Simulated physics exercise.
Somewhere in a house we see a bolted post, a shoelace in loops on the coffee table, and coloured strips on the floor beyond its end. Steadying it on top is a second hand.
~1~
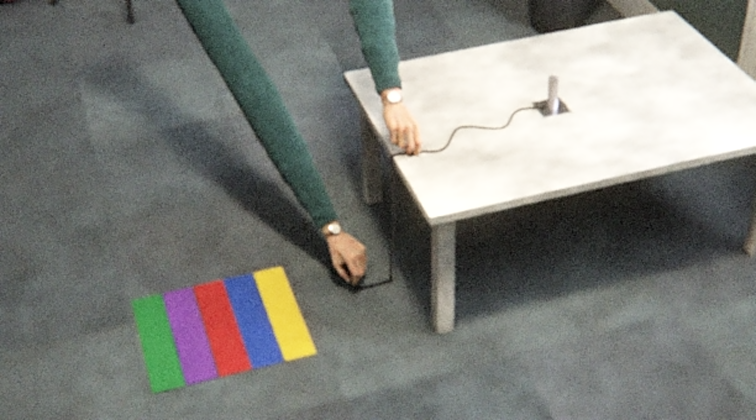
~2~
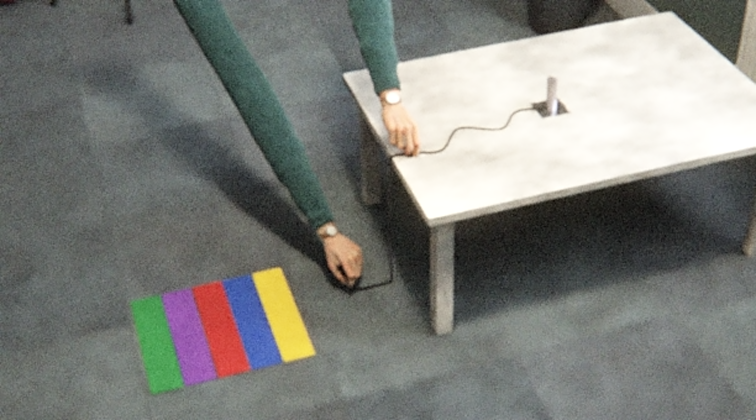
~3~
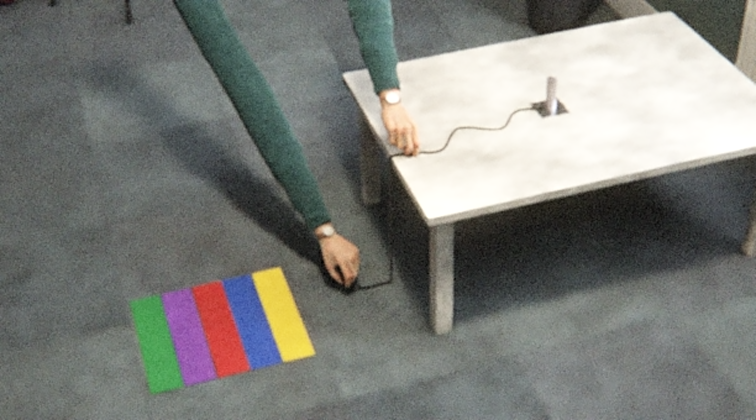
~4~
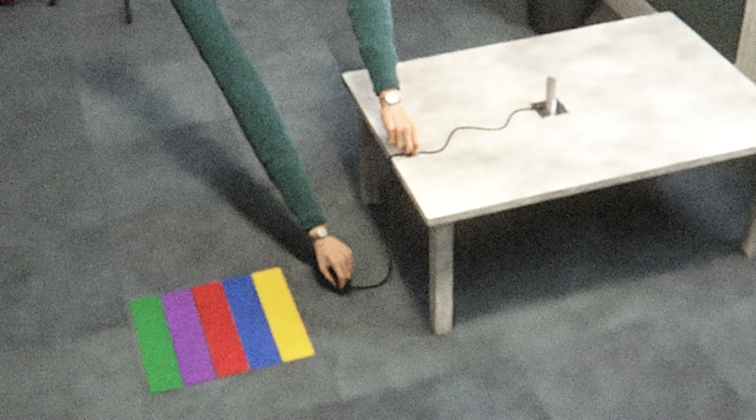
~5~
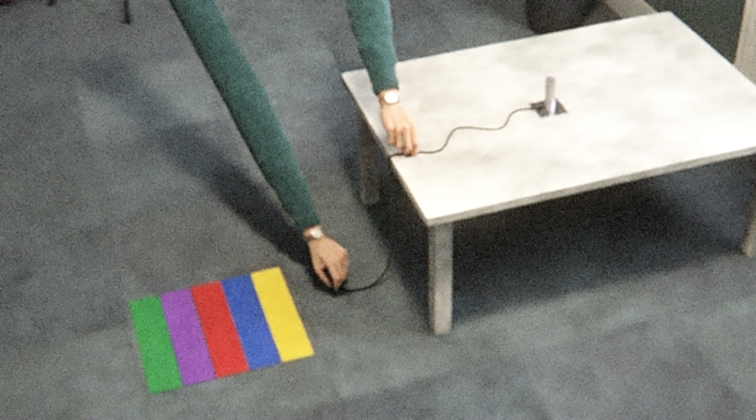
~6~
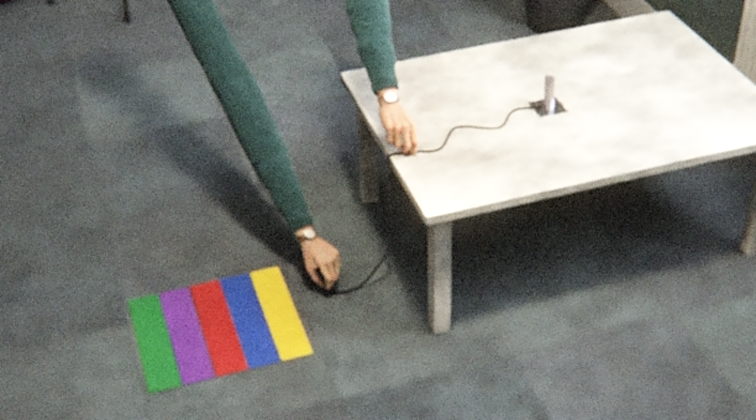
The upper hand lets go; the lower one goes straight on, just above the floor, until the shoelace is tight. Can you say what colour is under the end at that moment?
Yes, it is red.
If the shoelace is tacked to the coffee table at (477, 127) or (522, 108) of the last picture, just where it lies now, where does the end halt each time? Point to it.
First try at (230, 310), second at (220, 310).
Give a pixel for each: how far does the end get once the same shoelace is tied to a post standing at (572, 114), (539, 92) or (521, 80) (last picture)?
The three places are (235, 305), (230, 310) and (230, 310), in that order.
Soon after, end near (282, 296); over yellow.
Then, end near (240, 306); over blue.
At full stretch, end near (216, 312); over red. It gets as far as the red strip.
